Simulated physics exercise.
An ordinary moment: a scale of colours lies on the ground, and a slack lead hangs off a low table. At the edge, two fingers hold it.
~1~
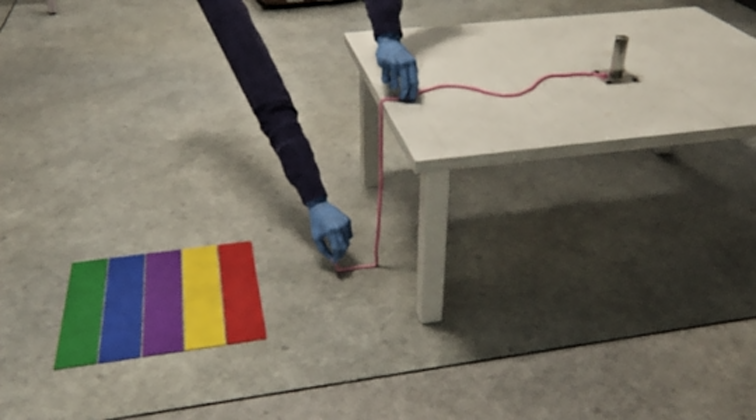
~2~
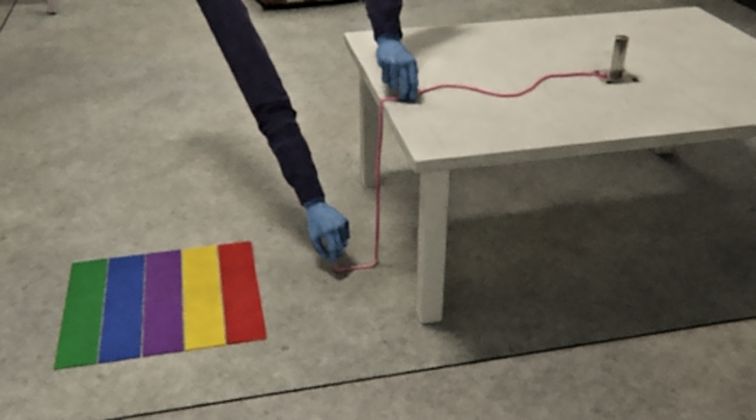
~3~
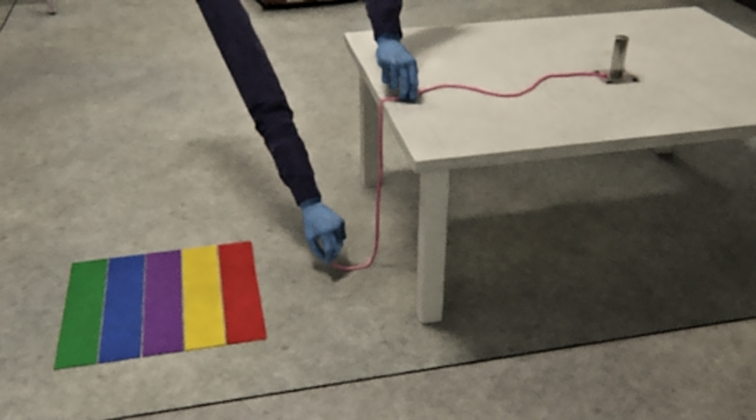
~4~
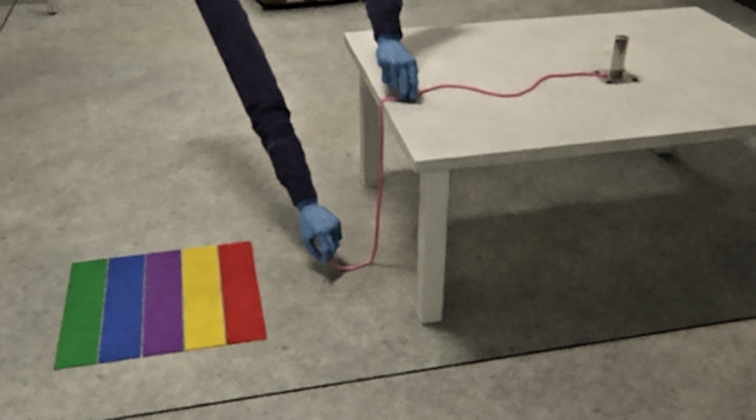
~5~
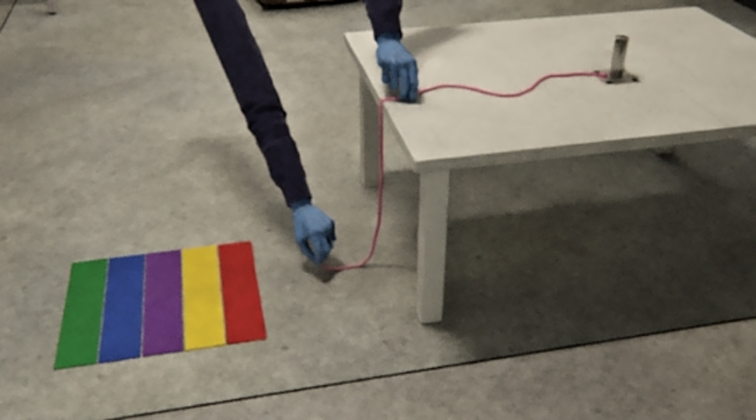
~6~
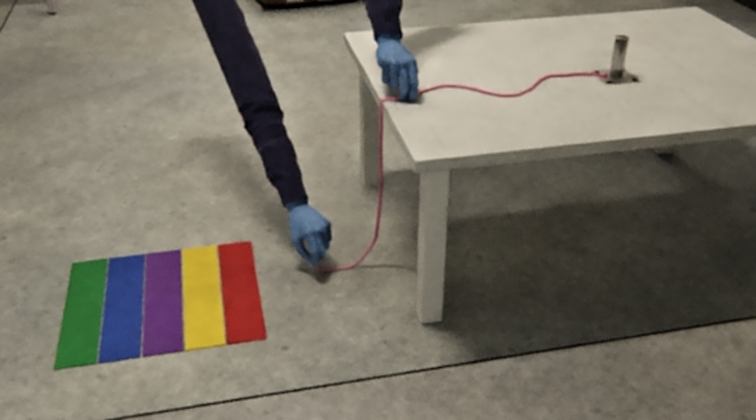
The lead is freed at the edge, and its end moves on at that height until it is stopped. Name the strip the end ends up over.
Purple.
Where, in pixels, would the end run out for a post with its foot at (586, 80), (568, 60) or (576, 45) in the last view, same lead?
The first try gives about (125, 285), the second about (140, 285) and the third about (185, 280).
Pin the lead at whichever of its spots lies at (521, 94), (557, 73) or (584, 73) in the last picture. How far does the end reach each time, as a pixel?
First try (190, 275), second try (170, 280), third try (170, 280).
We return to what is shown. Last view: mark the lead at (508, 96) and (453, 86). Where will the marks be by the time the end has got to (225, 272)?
You'll see them at (481, 90) and then at (424, 96).
A little later, end near (225, 272); over red.
Next, end near (186, 277); over yellow.
When it is tight, end near (162, 280); over purple. It halts on the purple strip.
